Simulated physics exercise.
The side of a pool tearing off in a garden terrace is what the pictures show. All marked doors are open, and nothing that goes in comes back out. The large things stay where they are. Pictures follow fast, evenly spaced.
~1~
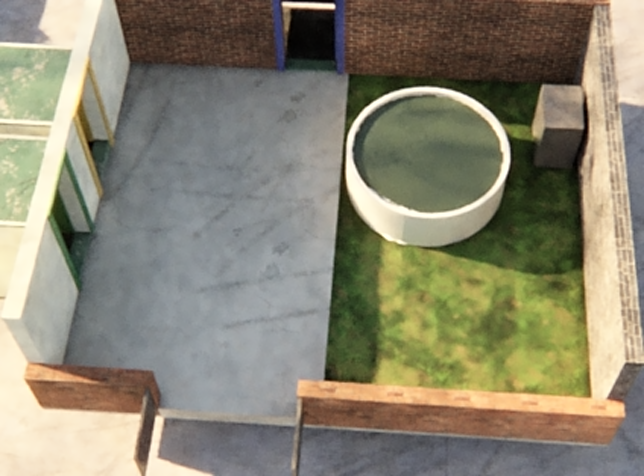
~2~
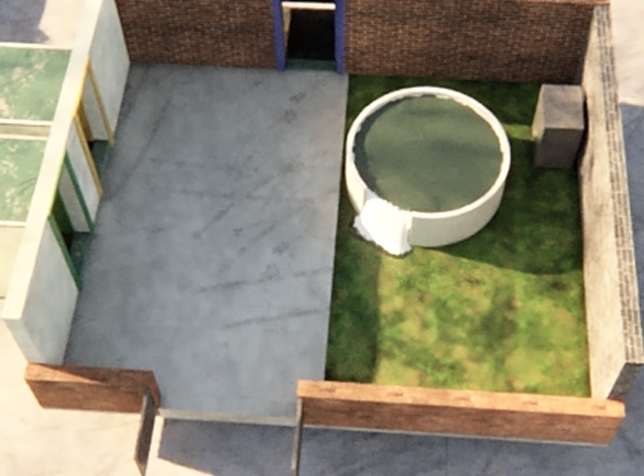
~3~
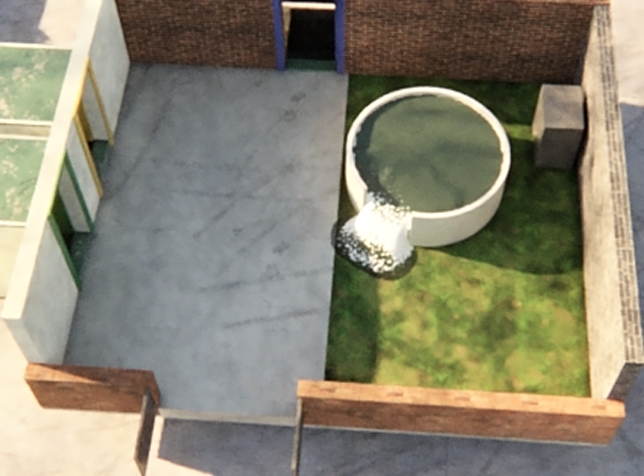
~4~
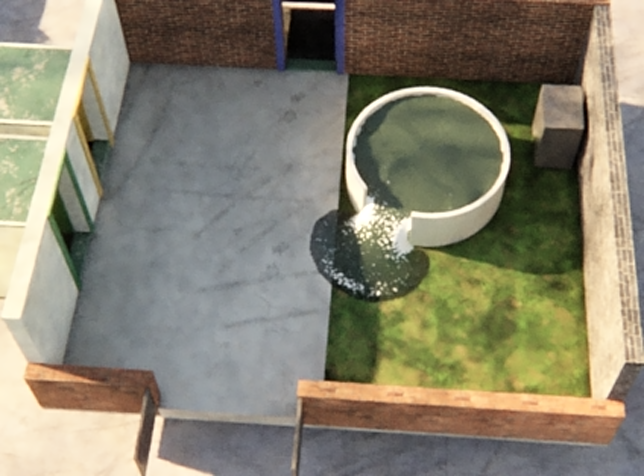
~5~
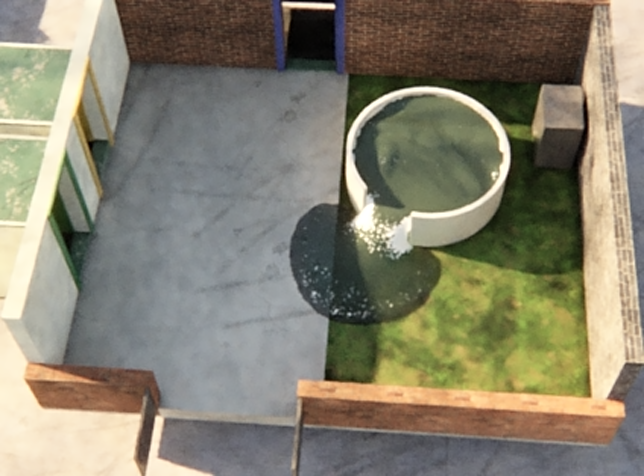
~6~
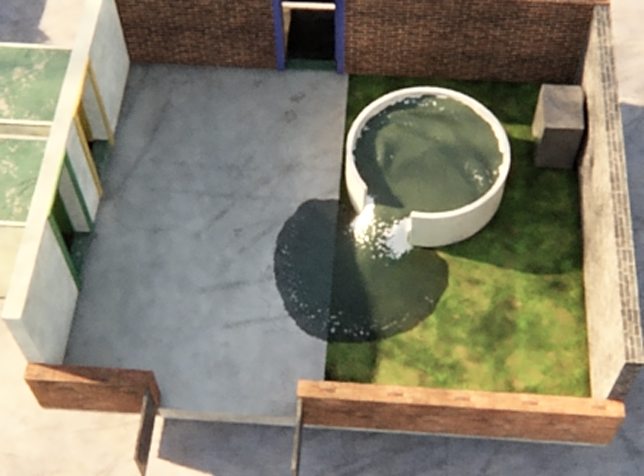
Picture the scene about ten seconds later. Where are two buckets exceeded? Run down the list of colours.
As I see it, green door: Never tops two buckets; blue door: Never tops two buckets; yellow door: Never tops two buckets.
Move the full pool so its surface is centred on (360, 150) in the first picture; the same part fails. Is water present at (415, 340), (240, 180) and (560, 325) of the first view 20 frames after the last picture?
In turn: Awash, dry, not flooded.
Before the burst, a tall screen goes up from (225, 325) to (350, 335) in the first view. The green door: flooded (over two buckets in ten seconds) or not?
As for that door, the green one overshoots.
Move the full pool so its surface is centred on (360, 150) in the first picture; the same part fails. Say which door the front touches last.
My pick is the blue-painted one.
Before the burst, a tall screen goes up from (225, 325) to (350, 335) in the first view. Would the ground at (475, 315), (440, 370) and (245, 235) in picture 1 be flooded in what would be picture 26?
Submerged, submerged, then submerged.
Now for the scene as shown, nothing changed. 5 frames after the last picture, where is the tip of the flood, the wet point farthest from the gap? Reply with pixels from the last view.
My guess would be about (220, 396).
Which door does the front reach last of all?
The one in blue.
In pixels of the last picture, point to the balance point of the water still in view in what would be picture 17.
Somewhere near (386, 225).
A moment on, water covers 25 % of the floor; the green door not reached, the blue door not reached, the yellow door not reached.
Next, water covers 40 % of the floor; the green door not reached, the blue door not reached, the yellow door not reached.
Then, water covers 50 % of the floor; the green door under two buckets in, the blue door not reached, the yellow door not reached.
Later, water covers 60 % of the floor; the green door under two buckets in, the blue door not reached, the yellow door wet at the sill, nothing in.
In the end, water covers 85 % of the floor; the green door under two buckets in, the blue door wet at the sill, nothing in, the yellow door wet at the sill, nothing in.
